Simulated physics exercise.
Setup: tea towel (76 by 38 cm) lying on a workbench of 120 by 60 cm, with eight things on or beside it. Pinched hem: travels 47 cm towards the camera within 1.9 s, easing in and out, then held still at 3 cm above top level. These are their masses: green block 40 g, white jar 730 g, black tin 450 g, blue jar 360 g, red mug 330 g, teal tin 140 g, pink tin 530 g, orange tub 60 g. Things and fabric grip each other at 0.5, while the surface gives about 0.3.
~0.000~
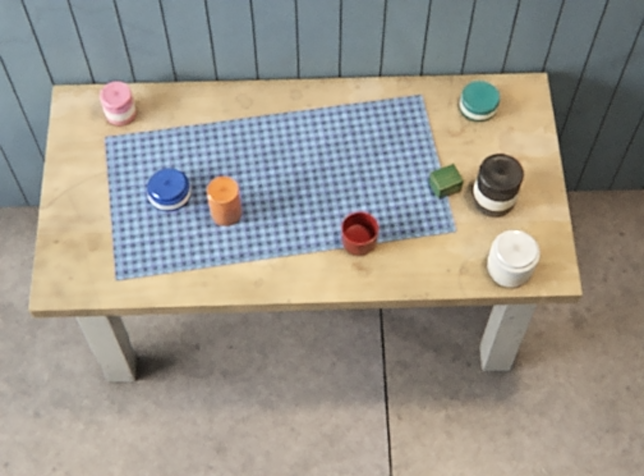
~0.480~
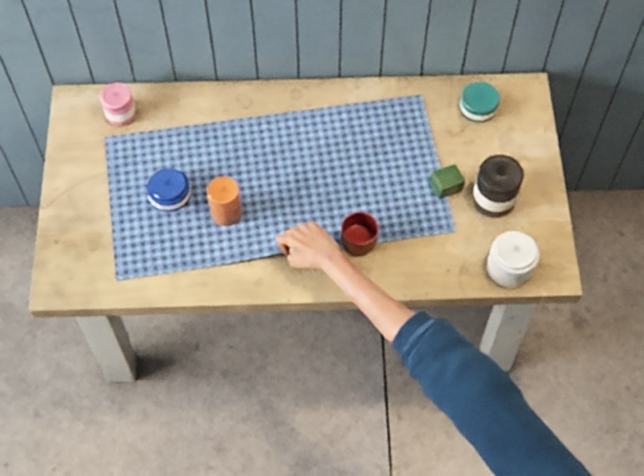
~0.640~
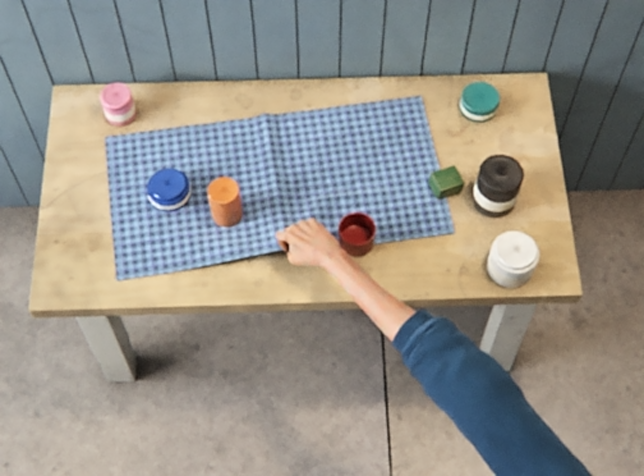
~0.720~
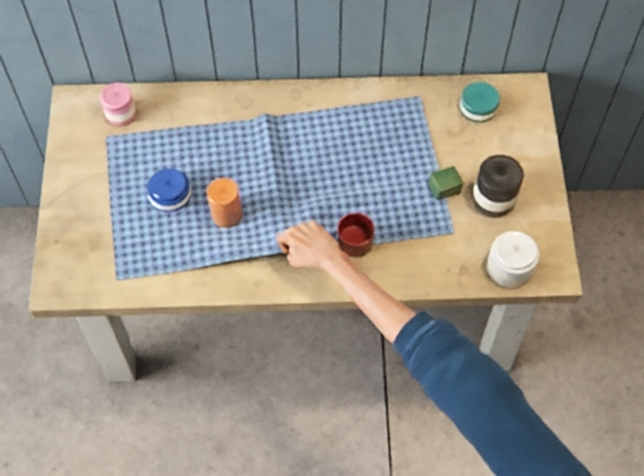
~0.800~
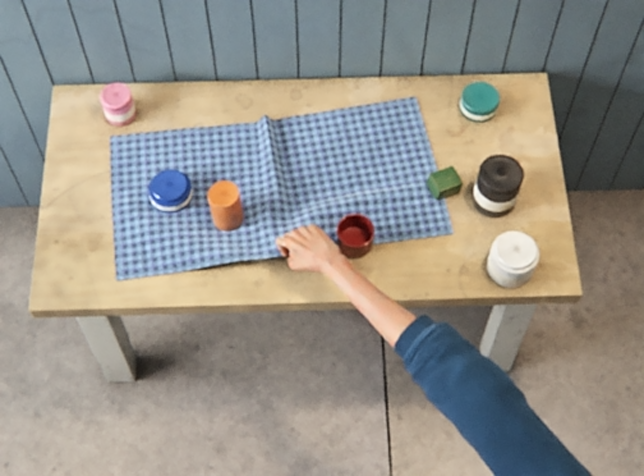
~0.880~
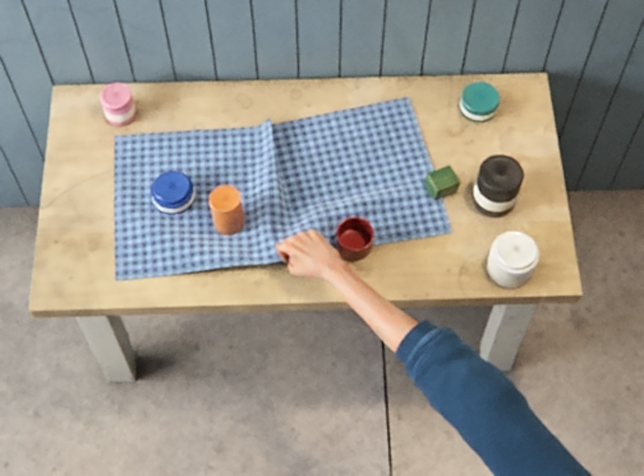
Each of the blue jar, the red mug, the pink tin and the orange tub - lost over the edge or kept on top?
Blue jar: Lost over the edge; red mug: Lost over the edge; pink tin: Kept on top; orange tub: Lost over the edge.
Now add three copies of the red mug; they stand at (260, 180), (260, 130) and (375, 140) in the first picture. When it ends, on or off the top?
Taking them one by one: Is lost, then is lost, then is lost.
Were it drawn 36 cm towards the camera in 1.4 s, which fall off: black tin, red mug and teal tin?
So the black tin does not fall, the red mug comes down, and the teal tin does not fall.
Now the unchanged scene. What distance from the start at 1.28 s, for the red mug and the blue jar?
I'd put the red mug at some 10 centimetres and the blue jar at some 10 centimetres.
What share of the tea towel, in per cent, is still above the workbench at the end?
I'd estimate close to 0 per cent.
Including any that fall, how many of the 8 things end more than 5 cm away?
In total, 4 of them qualify.
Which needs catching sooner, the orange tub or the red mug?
I'd pick the red one.
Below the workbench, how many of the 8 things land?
In total, 3 of the things.
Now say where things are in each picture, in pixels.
Blue jar (167, 183); red mug (360, 228); pink tin (116, 94); orange tub (223, 190); tea towel corners (116, 280) (105, 137) (421, 95) (456, 231), in the first picture.
Tea towel corners (116, 280) (105, 137); grip (288, 252), in the second picture.
Red mug (357, 228); tea towel corners (117, 280) (105, 137); grip (288, 249), in the third picture.
Tea towel corners (117, 280) (106, 137); grip (288, 251), in the fourth picture.
Orange tub (224, 194); blue jar (169, 184); tea towel corners (117, 280) (110, 137); grip (288, 255), in the fifth picture.
Blue jar (171, 186); red mug (355, 233); pink tin (116, 95); orange tub (225, 199); tea towel corners (116, 280) (115, 136) (408, 97) (452, 232); grip (288, 260), in the sixth picture.
By 1.3 s, 100 % of the tea towel is still over the top; orange tub 12 cm off its start, blue jar 9 cm off its start, red mug 9 cm off its start.
By 1.7 s, 65 % of the tea towel is still over the top; orange tub 27 cm off its start, red mug over the edge, blue jar 23 cm off its start.
By 2.1 s, 20 % of the tea towel is still over the top; orange tub on its side, 39 cm off its start at (233, 379), blue jar on its side, 37 cm off its start at (239, 333), red mug over the edge.
By 2.5 s, 0 % of the tea towel is still over the top; blue jar over the edge, orange tub over the edge, red mug over the edge.
By 4.1 s, 0 % of the tea towel is still over the top; blue jar over the edge, orange tub over the edge, red mug over the edge, pink tin 0 cm off its start at (115, 95).
